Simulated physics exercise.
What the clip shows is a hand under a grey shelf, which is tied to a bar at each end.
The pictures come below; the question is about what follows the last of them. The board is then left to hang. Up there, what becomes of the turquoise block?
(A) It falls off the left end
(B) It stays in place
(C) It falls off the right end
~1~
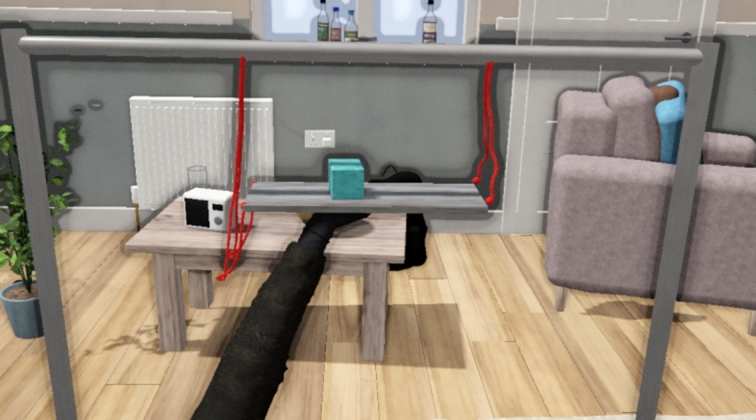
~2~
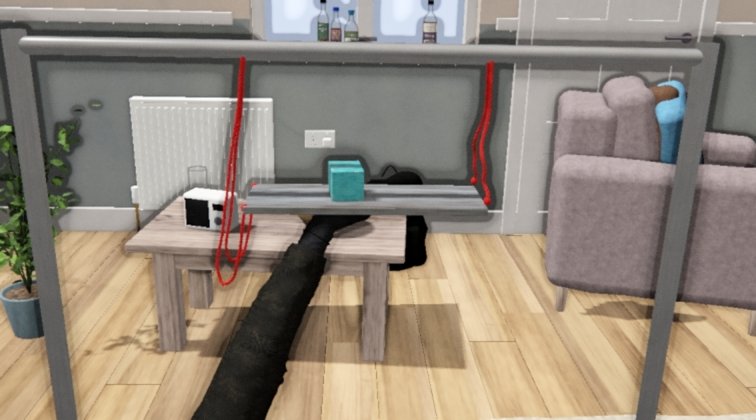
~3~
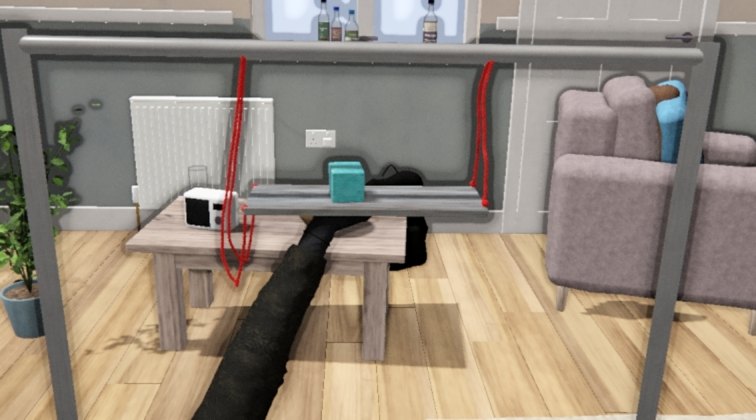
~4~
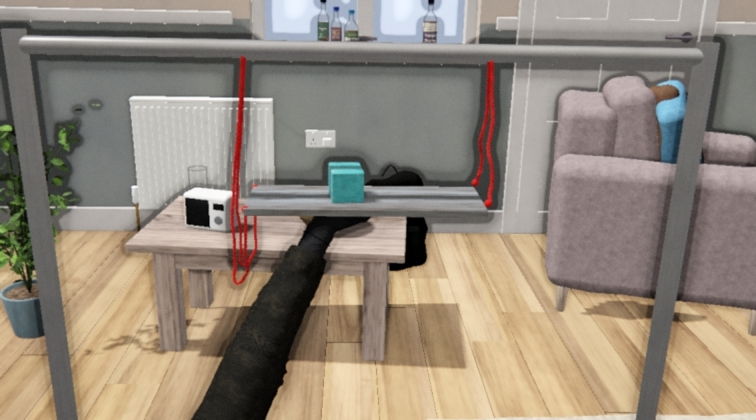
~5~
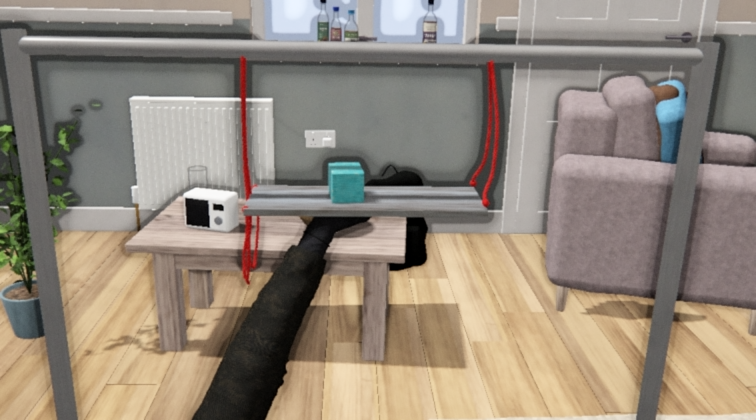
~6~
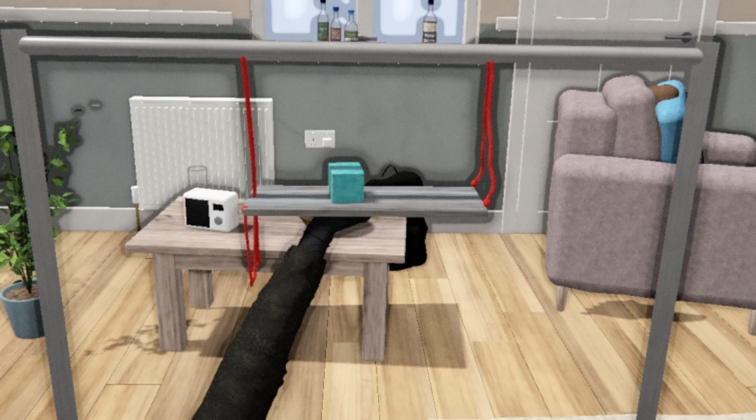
Answer: A.
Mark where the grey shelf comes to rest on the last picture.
Near (399, 280).
Then, 0.78 s after the last picture, board tipped 42° down to the left; block on the floor.
Then, 1.42 s after the last picture, board tipped 45° down to the left; block on the floor.
At rest, board tipped 47° down to the left; block on the floor. The turquoise block falls from the left end.
